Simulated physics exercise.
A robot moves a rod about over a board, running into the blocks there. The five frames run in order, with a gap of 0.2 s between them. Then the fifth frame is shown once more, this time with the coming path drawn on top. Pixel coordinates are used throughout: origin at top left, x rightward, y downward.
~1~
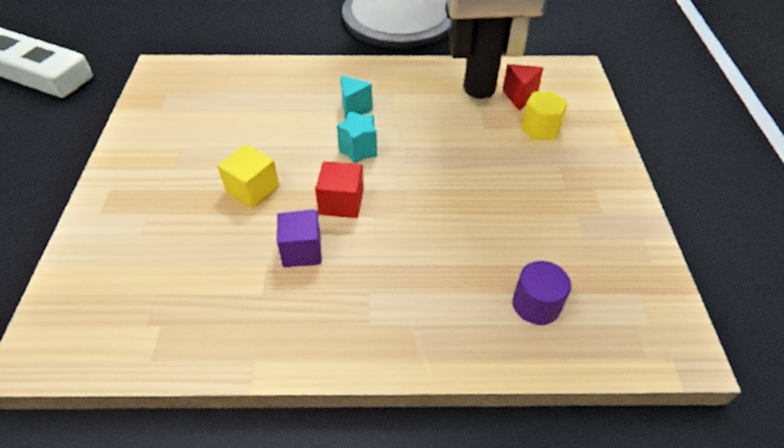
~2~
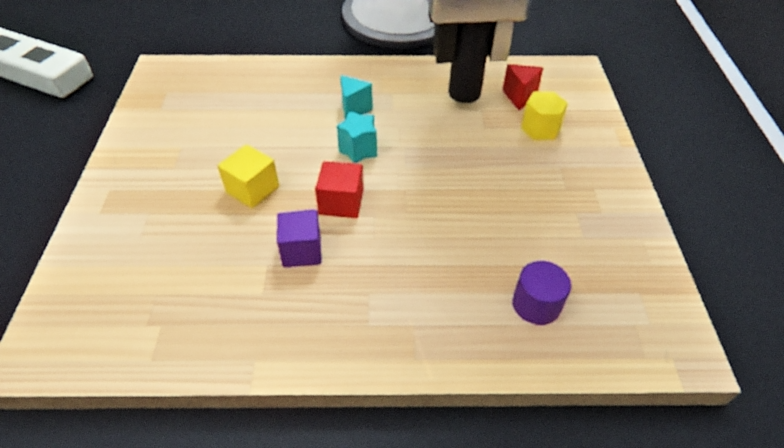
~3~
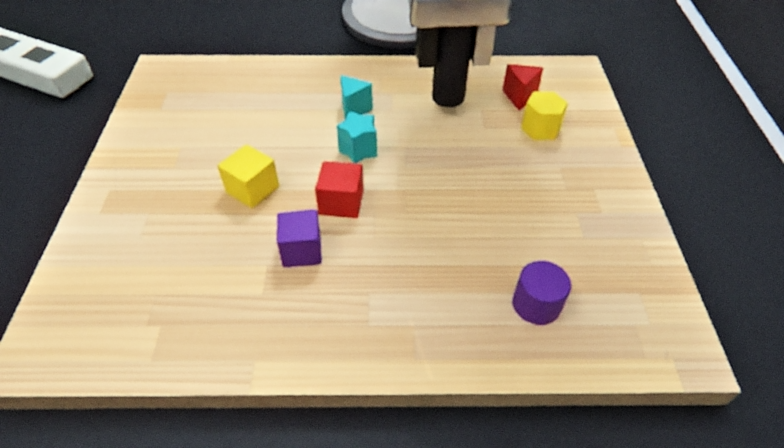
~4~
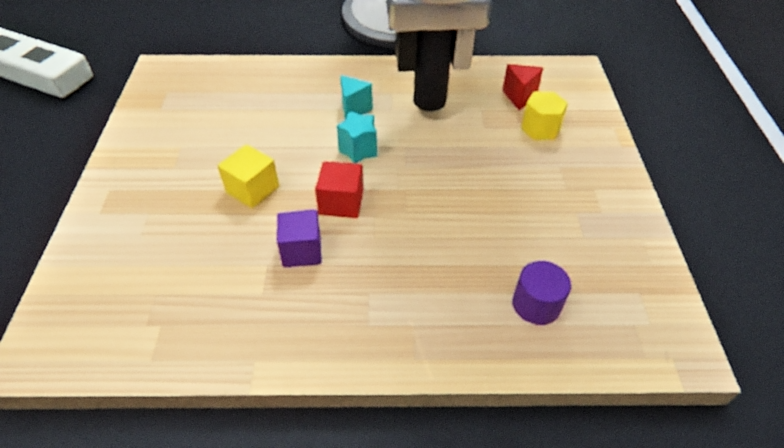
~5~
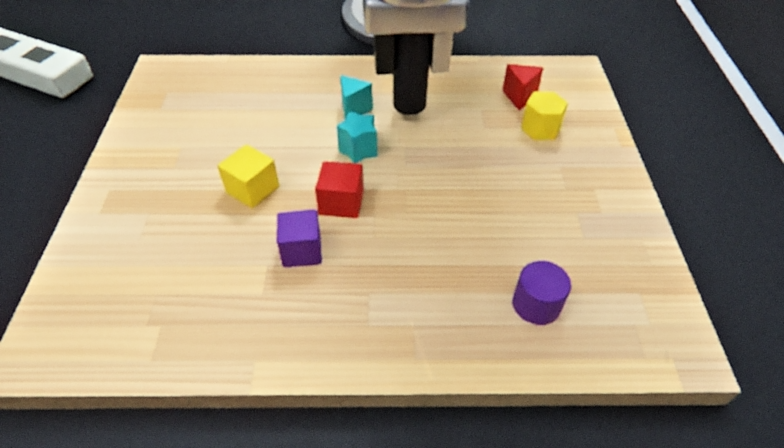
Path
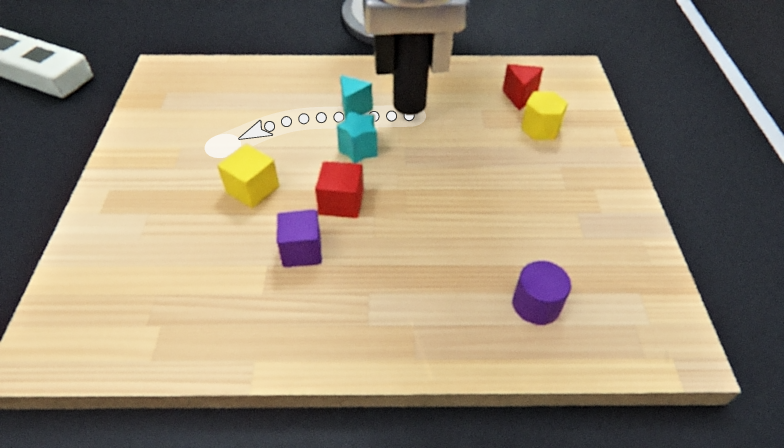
At first, a robot's dark rod stands near the far edge of a wooden board, beside a red triangular block and a yellow one. The rod then slides steadily left and slightly nearer, ending close to the turquoise triangular piece and star, while all the blocks stay still.
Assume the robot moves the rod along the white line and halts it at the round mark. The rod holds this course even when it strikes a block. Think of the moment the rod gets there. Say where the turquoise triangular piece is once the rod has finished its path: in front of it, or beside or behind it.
Once the path is finished, the turquoise triangular piece lies beside or behind the rod.
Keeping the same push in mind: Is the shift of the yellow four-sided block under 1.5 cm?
My answer is yes.
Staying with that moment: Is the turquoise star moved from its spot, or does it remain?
That block stands still.
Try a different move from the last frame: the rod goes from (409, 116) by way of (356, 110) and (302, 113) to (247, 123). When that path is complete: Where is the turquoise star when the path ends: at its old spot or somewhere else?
By then it is still where it was.
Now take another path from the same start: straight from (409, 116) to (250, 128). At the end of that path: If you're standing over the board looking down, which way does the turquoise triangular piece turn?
From above, it looks like the turquoise triangular piece goes clockwise.
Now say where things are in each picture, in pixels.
In the first frame, rod tip at (479, 89); block tops, yellow four-sided block at (246, 162); turquoise triangular piece at (353, 84); turquoise star at (358, 123).
In the second frame, rod at (465, 93); blocks unchanged.
In the third frame, rod at (448, 98); blocks unchanged.
In the fourth frame, rod at (430, 101); blocks unchanged.
In the fifth frame, rod at (410, 105); yellow four-sided block at (246, 162); turquoise triangular piece at (353, 84); turquoise star at (358, 123).
Path on the board, from (409, 116) through (346, 117) and (283, 122) to (223, 146).
The first path, step by step. One third of the way, rod at (344, 106); turquoise triangular piece at (322, 79).
Two thirds of the way, rod at (280, 111); turquoise triangular piece at (306, 74), turned 25° clockwise.
At the end, rod at (220, 134); yellow four-sided block in place; turquoise triangular piece at (306, 74), turned 25° clockwise; turquoise star in place.
